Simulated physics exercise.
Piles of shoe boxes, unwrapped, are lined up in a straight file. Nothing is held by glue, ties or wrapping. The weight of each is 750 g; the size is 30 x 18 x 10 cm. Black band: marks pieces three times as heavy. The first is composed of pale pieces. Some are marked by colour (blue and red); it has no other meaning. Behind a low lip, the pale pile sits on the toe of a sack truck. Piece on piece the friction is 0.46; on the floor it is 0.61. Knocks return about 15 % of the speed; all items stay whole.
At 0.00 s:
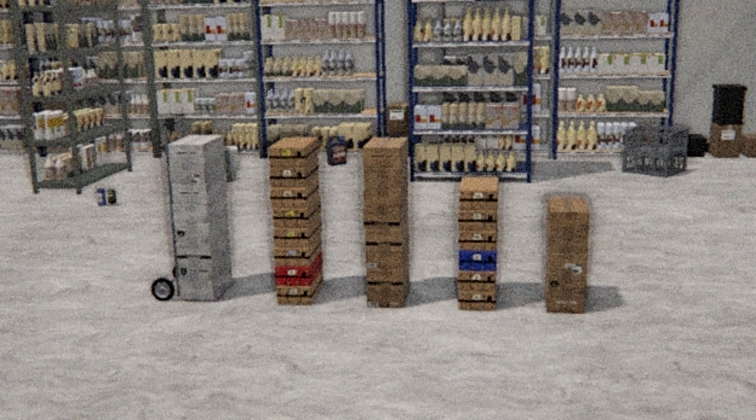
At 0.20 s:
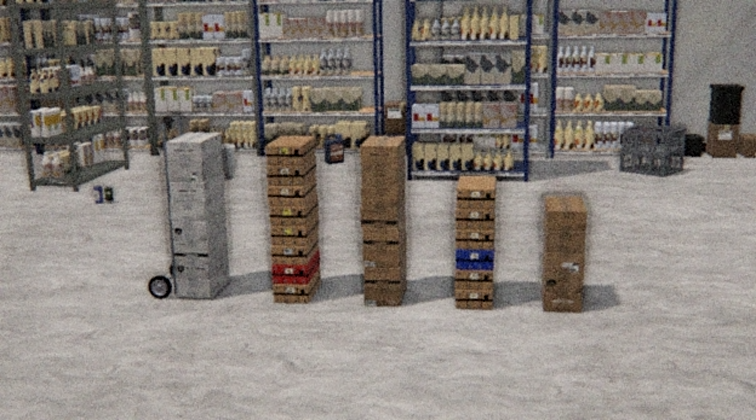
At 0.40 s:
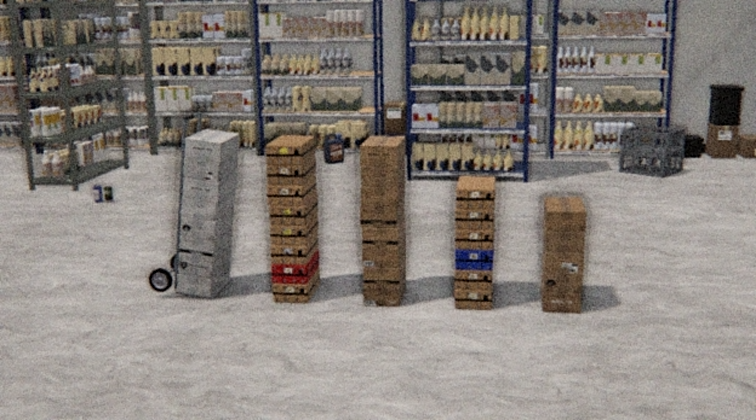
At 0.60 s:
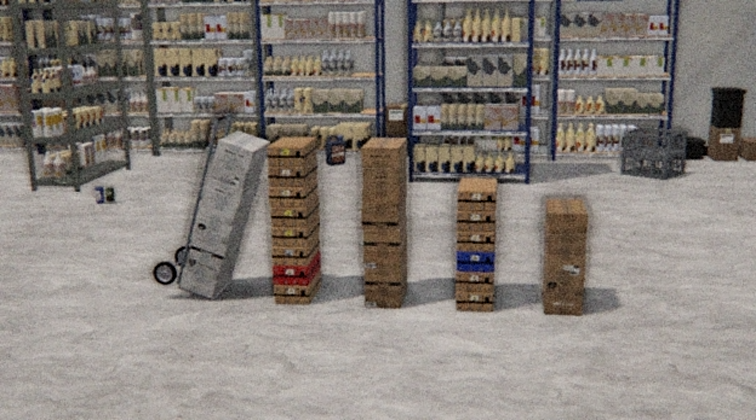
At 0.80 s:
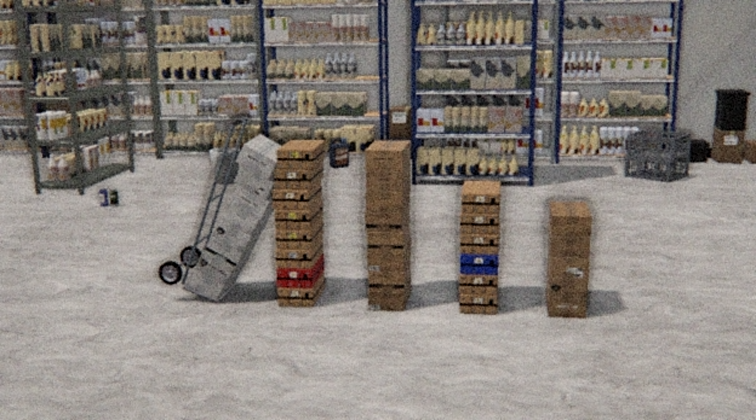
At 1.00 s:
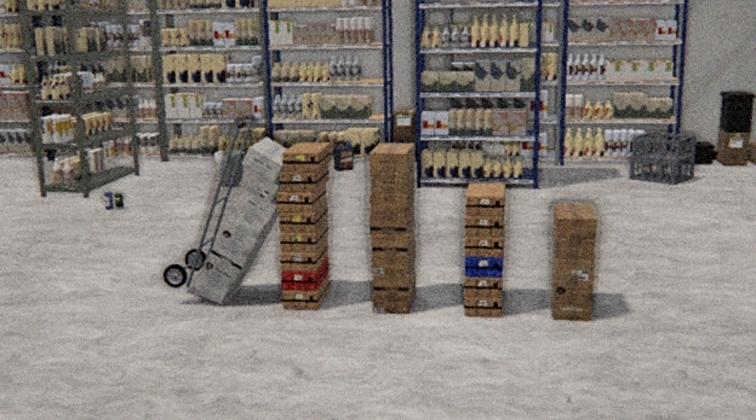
A pale stack of boxes on a hand truck tilted to the right, slowly at first, then further, until it leaned against the neighbouring brown stack with the red box, in a row of five.
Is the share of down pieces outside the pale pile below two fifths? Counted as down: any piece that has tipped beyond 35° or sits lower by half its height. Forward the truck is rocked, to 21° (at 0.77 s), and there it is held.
Yes, it stays under two fifths.
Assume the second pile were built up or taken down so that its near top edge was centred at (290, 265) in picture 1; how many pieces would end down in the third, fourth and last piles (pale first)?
Counts down - third: 0; fourth: 0; last: 0.
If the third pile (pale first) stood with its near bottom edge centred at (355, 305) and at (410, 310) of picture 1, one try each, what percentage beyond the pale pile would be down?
First 0, then 0 per cent.
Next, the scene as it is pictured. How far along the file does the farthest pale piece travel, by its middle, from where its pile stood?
About 34 cm along the file.
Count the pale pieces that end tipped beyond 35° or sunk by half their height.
0 pieces.
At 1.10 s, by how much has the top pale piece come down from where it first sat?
2 cm lower.
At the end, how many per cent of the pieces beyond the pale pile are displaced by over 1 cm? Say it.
That comes to 5 in a hundred.
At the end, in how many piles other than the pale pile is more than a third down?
Count: 0.
Around 1.10 s, 0 of the pale pile down; none of the 27 other boxes down, 2 disturbed.
Finally (1.8 s), 0 of the pale pile down; none of the 27 other boxes down, 2 disturbed; red box unmoved; blue box unmoved. That is 0 per cent. Seen by the last camera, middles, red box near (306, 273), blue box near (485, 259).
